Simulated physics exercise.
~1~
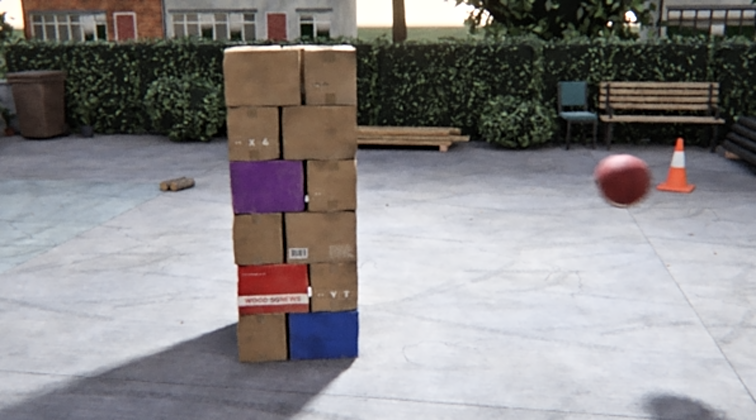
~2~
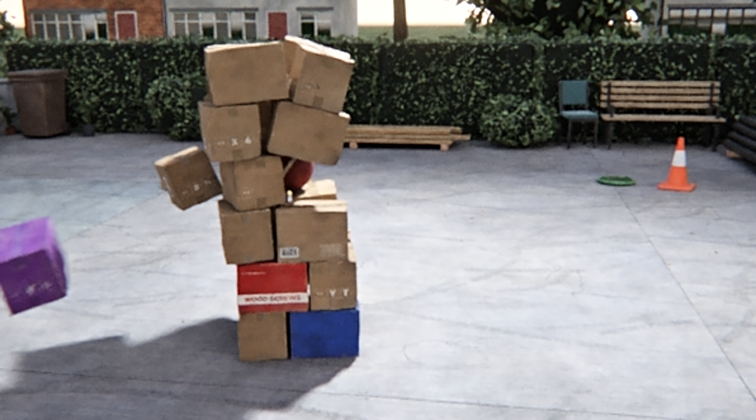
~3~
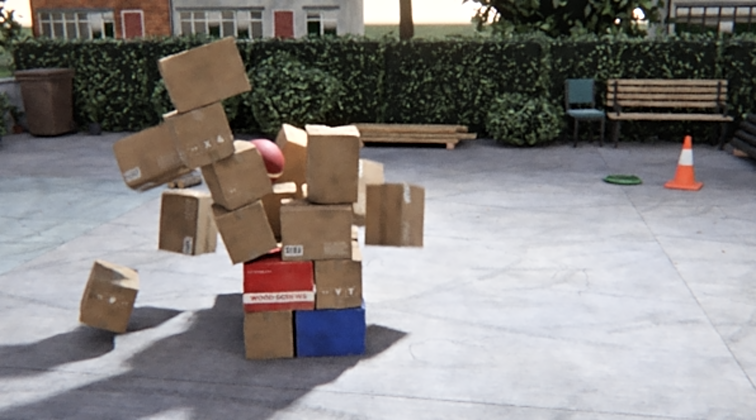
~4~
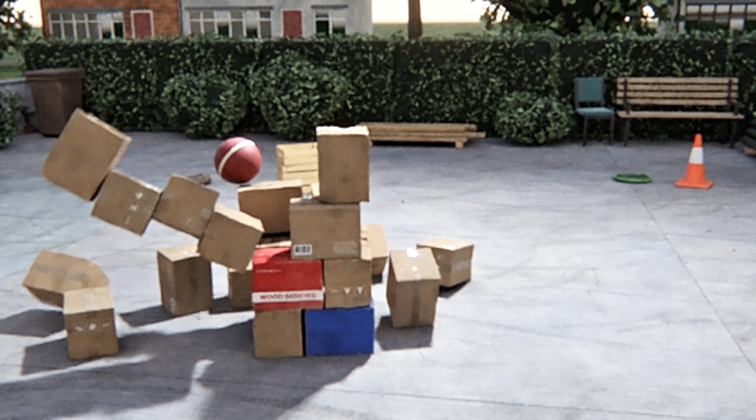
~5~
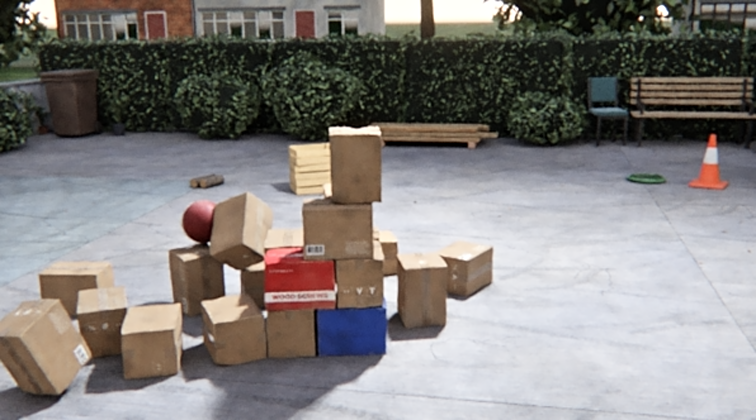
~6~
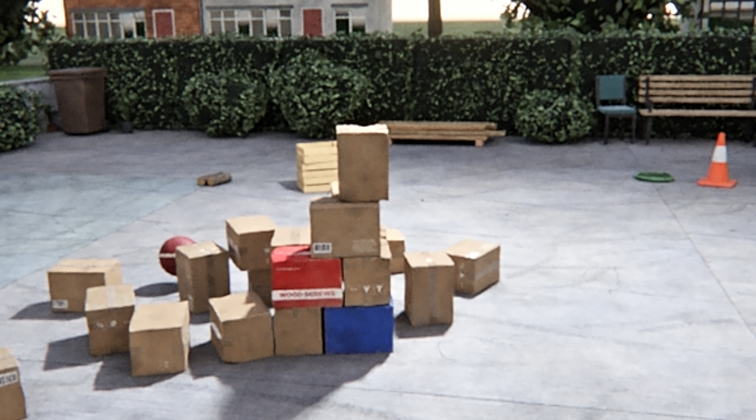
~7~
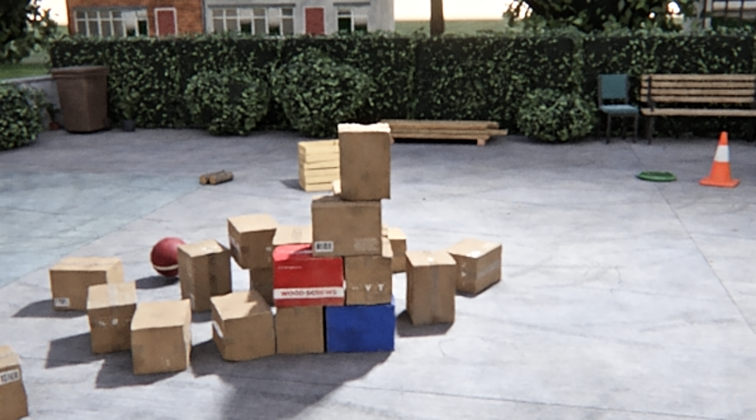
The video shows a red ball flying in from the right and striking a tall tower of cardboard boxes in a yard, knocking a purple box out to the left. The upper boxes topple and scatter, leaving a shorter stack with the red and blue boxes still in place.
